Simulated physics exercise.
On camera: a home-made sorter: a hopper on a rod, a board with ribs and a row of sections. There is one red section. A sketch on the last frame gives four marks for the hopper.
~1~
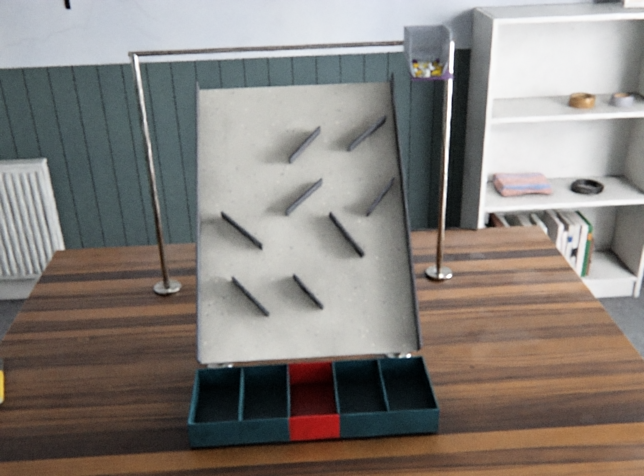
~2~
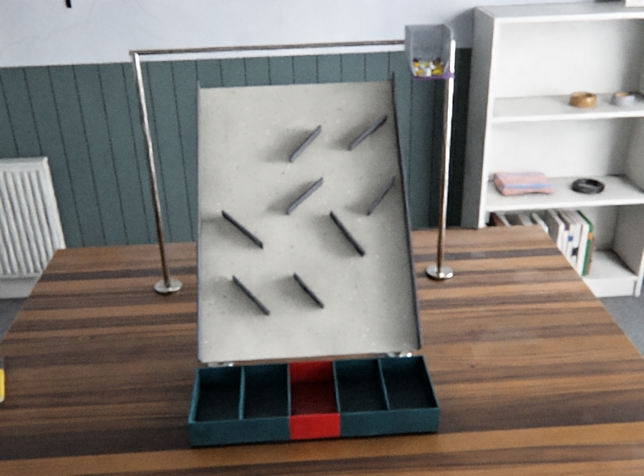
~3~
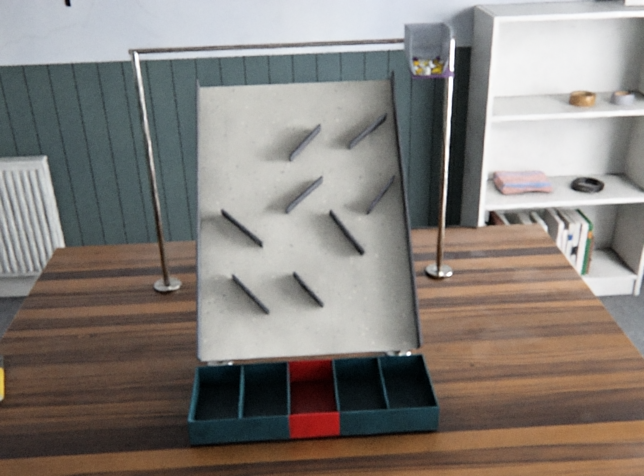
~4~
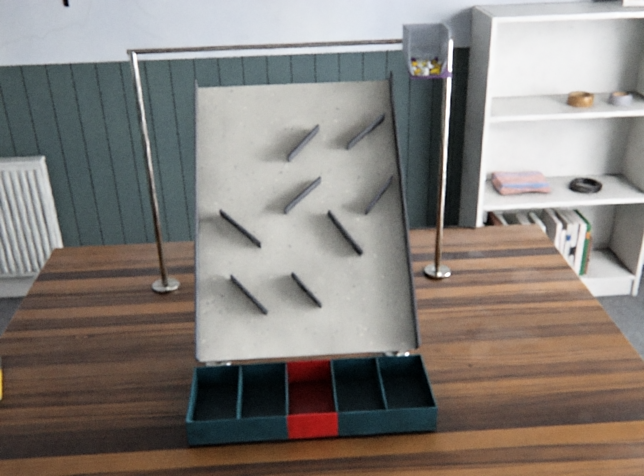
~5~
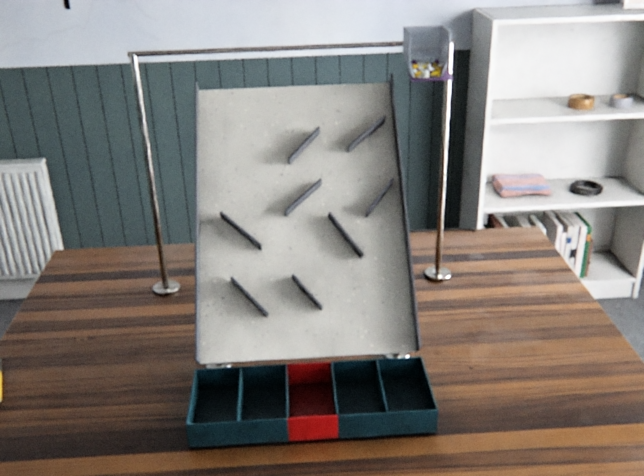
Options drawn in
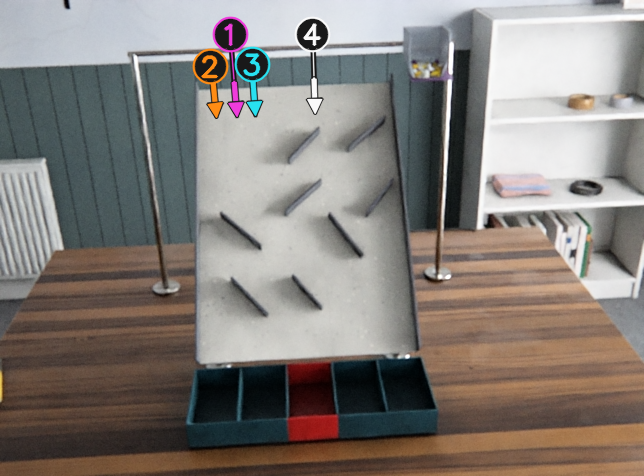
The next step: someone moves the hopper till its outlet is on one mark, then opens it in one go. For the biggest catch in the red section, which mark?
3.
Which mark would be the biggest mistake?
2.
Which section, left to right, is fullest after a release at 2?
It is the first one.
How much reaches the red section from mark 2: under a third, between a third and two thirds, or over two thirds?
It is under a third.
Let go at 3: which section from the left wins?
The third.
On the marked copy, mark 1 meets the board at (236, 111); mark 2 meets the board at (216, 112); mark 3 meets the board at (255, 110); mark 4 meets the board at (315, 108).
For mark 1, roughly a third in the red section, roughly two thirds in other sections, just a few outside the box.
For mark 2, about a tenth in the red section, the larger part in other sections, about a tenth outside the box.
For mark 3, roughly half in the red section, roughly a third in other sections, just a few outside the box.
For mark 4, roughly a quarter in the red section, roughly two thirds in other sections.
